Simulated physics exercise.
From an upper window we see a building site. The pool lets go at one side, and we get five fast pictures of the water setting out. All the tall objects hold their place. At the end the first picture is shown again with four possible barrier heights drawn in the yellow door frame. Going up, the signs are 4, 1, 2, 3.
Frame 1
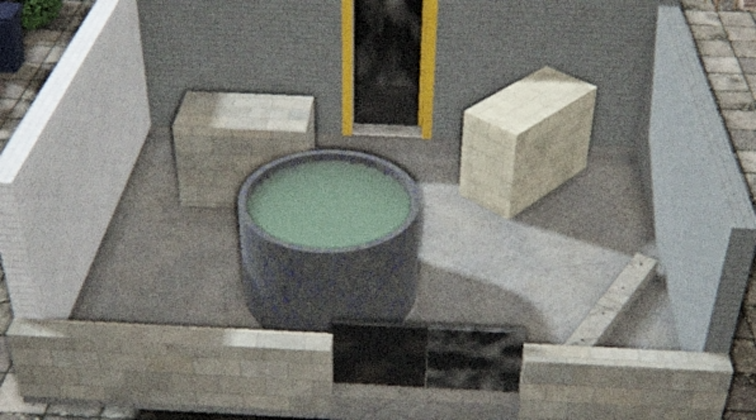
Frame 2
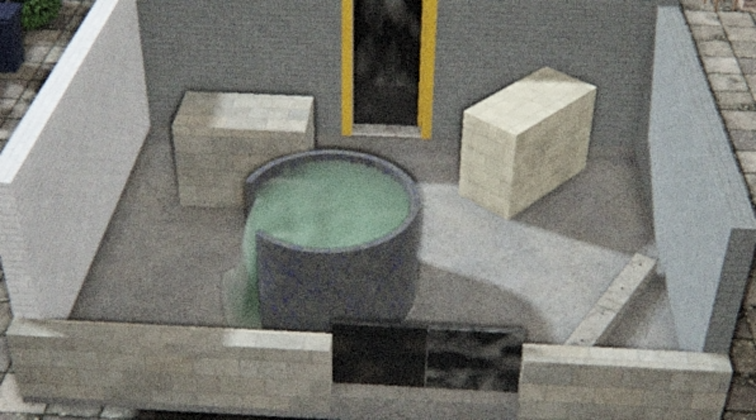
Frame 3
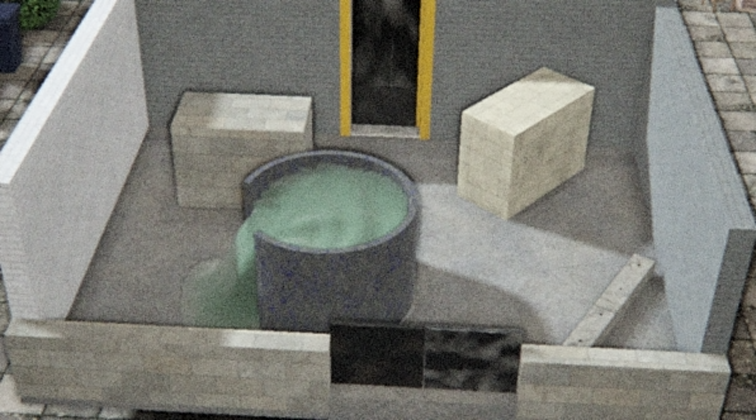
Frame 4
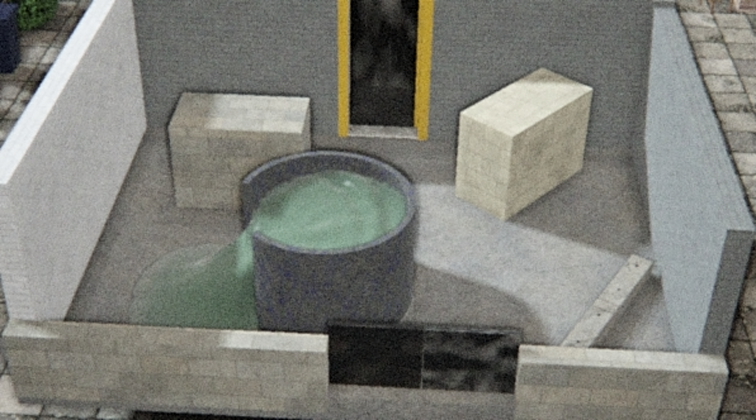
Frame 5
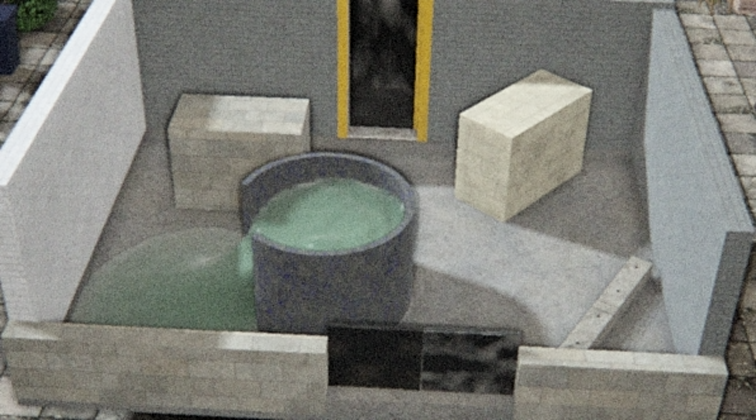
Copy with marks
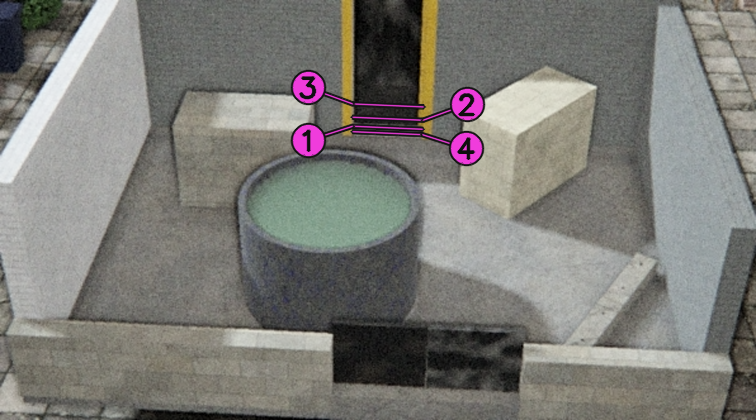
A round dark tank of green water stood in a walled yard until its left side opened, and the water poured out, spreading leftward across the ground as the level inside dropped.
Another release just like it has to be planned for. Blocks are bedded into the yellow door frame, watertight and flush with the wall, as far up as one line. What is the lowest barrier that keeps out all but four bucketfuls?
Go for 1.
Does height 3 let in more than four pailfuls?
No, not at all.
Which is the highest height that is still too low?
It is 4.
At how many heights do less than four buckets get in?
Three of the four.
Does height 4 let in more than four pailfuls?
Yes, that goes wrong.
On the marked copy, 1 at (387, 127); 2 at (387, 118); 3 at (388, 105); 4 at (387, 133); from the bottom up 4, 1, 2, 3.
For height 1, a splash gets over, under a bucket.
For height 2, nothing gets over.
For height 3, nothing gets over.
For height 4, about 9 bucketfuls get in.
